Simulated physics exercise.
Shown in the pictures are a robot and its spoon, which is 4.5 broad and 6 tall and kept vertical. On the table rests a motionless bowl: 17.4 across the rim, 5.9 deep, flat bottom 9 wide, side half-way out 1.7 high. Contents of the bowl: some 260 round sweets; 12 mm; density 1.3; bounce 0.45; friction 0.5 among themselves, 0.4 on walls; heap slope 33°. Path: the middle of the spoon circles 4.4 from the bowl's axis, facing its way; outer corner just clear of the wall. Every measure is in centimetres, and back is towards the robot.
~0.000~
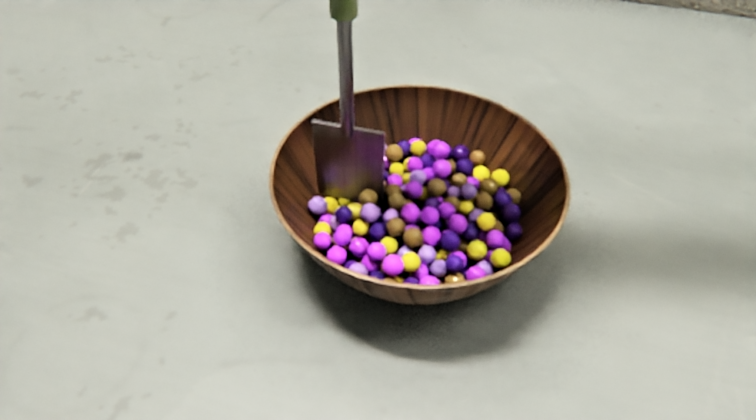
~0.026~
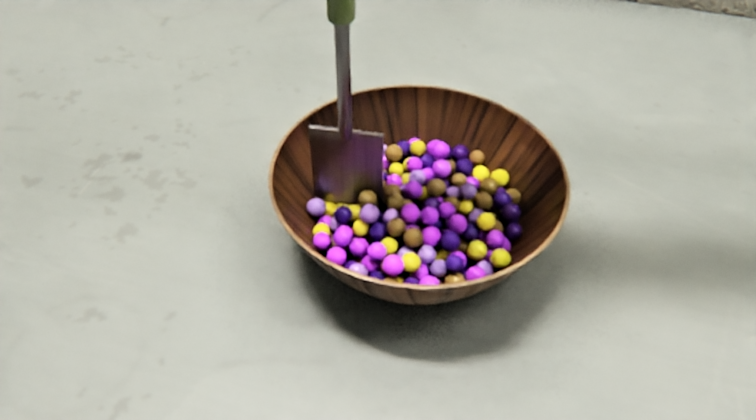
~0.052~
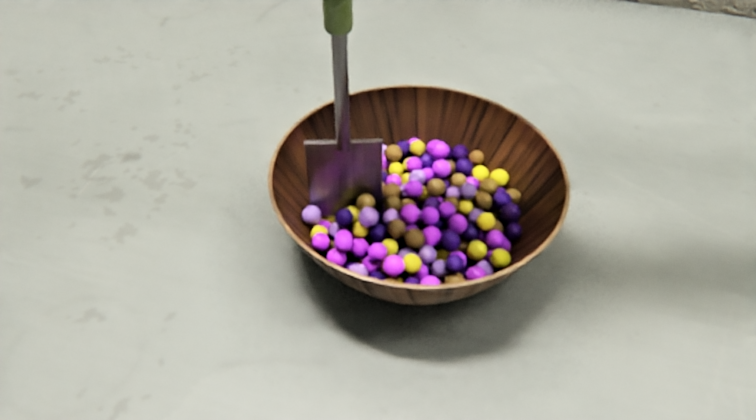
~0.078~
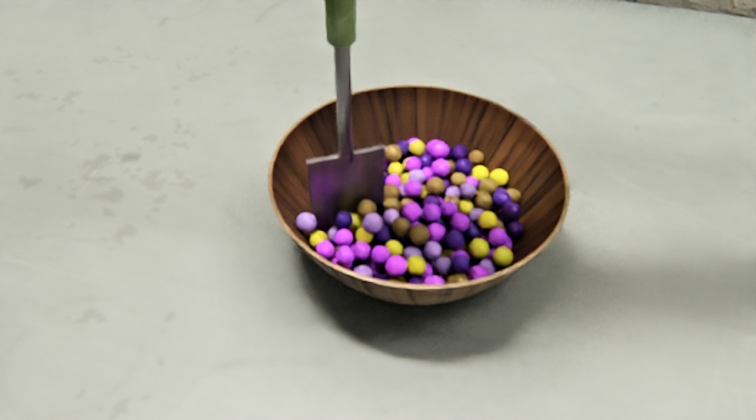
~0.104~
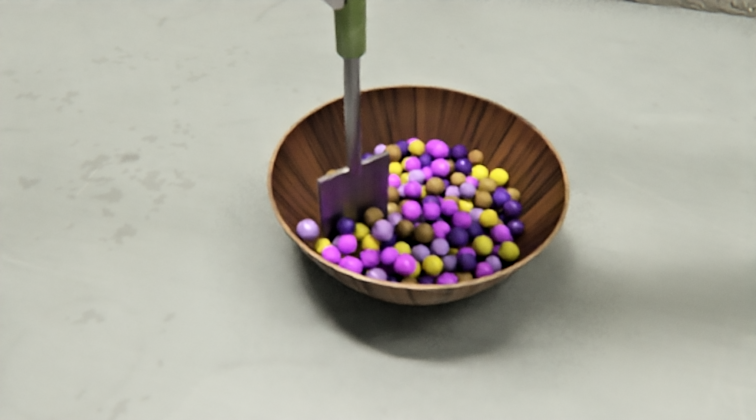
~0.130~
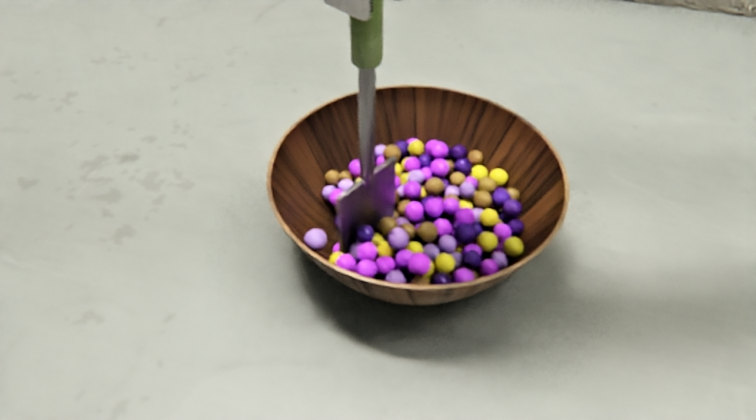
A metal spatula with a green handle pushed through the purple, yellow and brown balls in a wooden bowl, moving along the left side toward the viewer and turning as it went, while the bowl stayed still.
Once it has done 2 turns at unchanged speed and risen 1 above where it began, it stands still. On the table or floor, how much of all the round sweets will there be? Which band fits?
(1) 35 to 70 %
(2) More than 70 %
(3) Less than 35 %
Answer: 3.
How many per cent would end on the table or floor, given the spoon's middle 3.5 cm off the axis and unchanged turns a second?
That would make it around 15 percent.
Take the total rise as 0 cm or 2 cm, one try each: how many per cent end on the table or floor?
Estimates: 30 % and 10 %.
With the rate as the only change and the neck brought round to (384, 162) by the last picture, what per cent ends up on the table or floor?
Roughly 30 per cent.
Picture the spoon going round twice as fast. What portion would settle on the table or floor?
Near 45 in a hundred, it would be.
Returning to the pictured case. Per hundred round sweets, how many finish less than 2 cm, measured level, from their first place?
Something close to 15 percent, I'd say.
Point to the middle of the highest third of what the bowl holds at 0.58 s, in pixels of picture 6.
Roughly pixel (342, 158).
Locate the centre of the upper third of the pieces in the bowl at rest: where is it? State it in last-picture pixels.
It is centred near (364, 206).
After 0.58 s, 321° round, highest piece 8 above the table; 230 in the bowl, 21 on the table or floor, 7 in flight or on the tool.
After 1.03 s, 219° round, highest piece 7 above the table; 204 in the bowl, 52 on the table or floor, 2 in flight or on the tool.
After 1.45 s, 0° round, highest piece 6 above the table; 201 in the bowl, 57 on the table or floor.
After 2.15 s, 0° round, highest piece 6 above the table; 201 in the bowl, 57 on the table or floor.
At rest, 201 in the bowl, 57 on the table or floor. That is 22 % on the table or floor.
